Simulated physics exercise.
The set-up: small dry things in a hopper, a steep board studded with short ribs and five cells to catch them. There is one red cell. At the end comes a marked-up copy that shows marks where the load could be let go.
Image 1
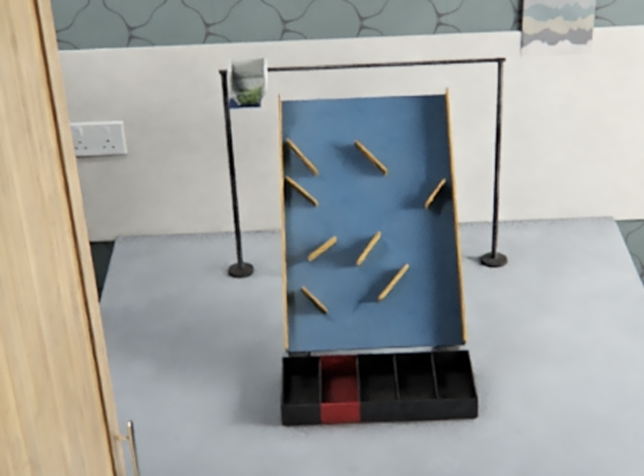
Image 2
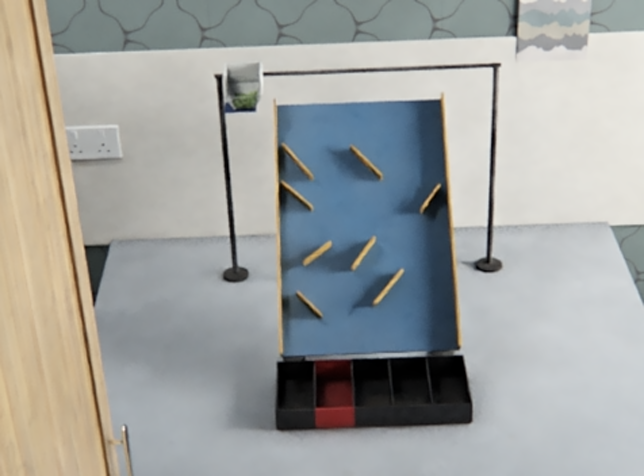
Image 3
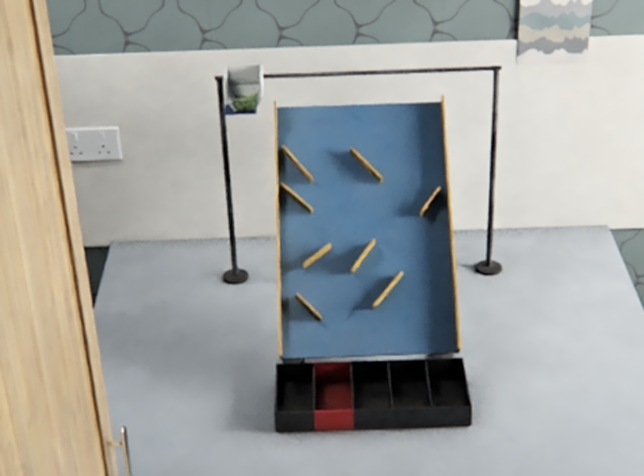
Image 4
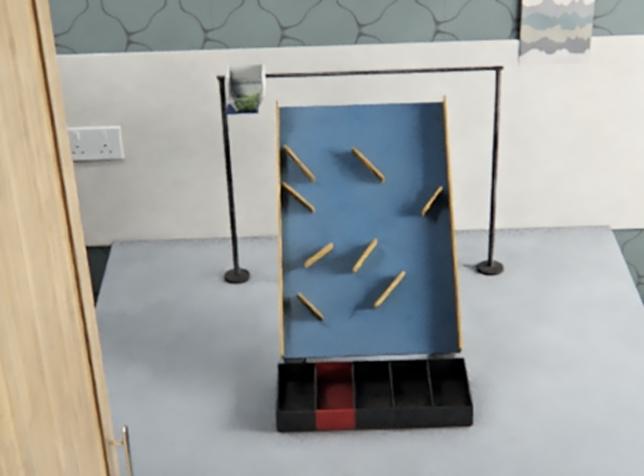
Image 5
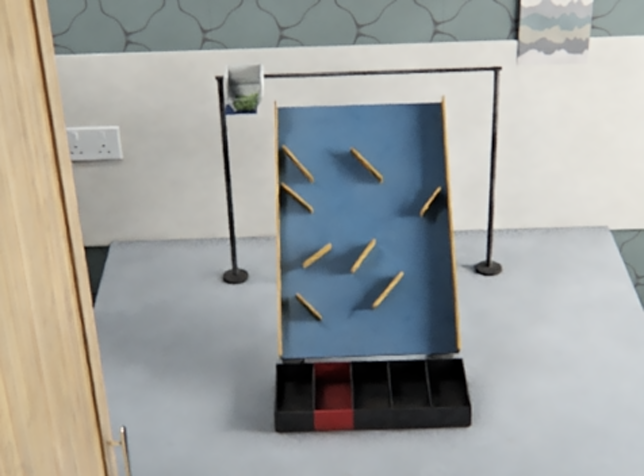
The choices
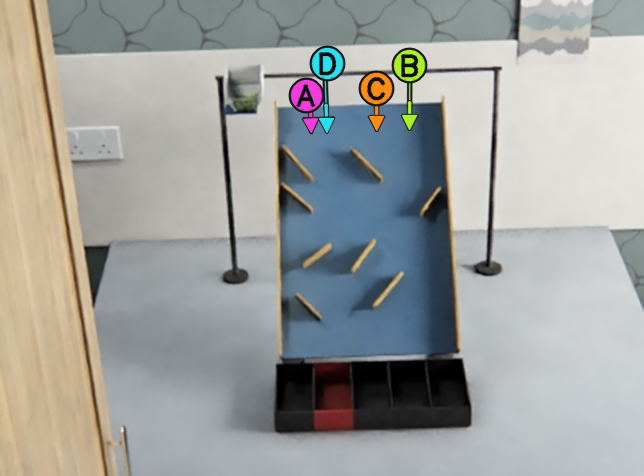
The view shifts very slightly at the start, then stays almost still, while nothing in the set-up visibly moves. A small hopper hangs at the upper left of a black frame, beside a steep blue board with slanted wooden ribs, above five cells, the second from left red.
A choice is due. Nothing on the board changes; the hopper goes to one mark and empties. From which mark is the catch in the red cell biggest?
A beats the others.
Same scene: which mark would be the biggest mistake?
Mark C.
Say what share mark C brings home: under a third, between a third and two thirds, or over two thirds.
Mark C gives under a third.
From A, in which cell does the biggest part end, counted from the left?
The second.
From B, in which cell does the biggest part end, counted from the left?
The second.
On the marked copy, mark A meets the board at (311, 127); mark B meets the board at (409, 124); mark C meets the board at (376, 125); mark D meets the board at (326, 127).
For mark A, the larger part in the red cell, roughly a quarter in other cells, just a few outside the box.
For mark B, roughly two thirds in the red cell, roughly a third in other cells, just a few outside the box.
For mark C, just a few in the red cell, the larger part in other cells, roughly a quarter outside the box.
For mark D, roughly half in the red cell, roughly a third in other cells, about a tenth outside the box.
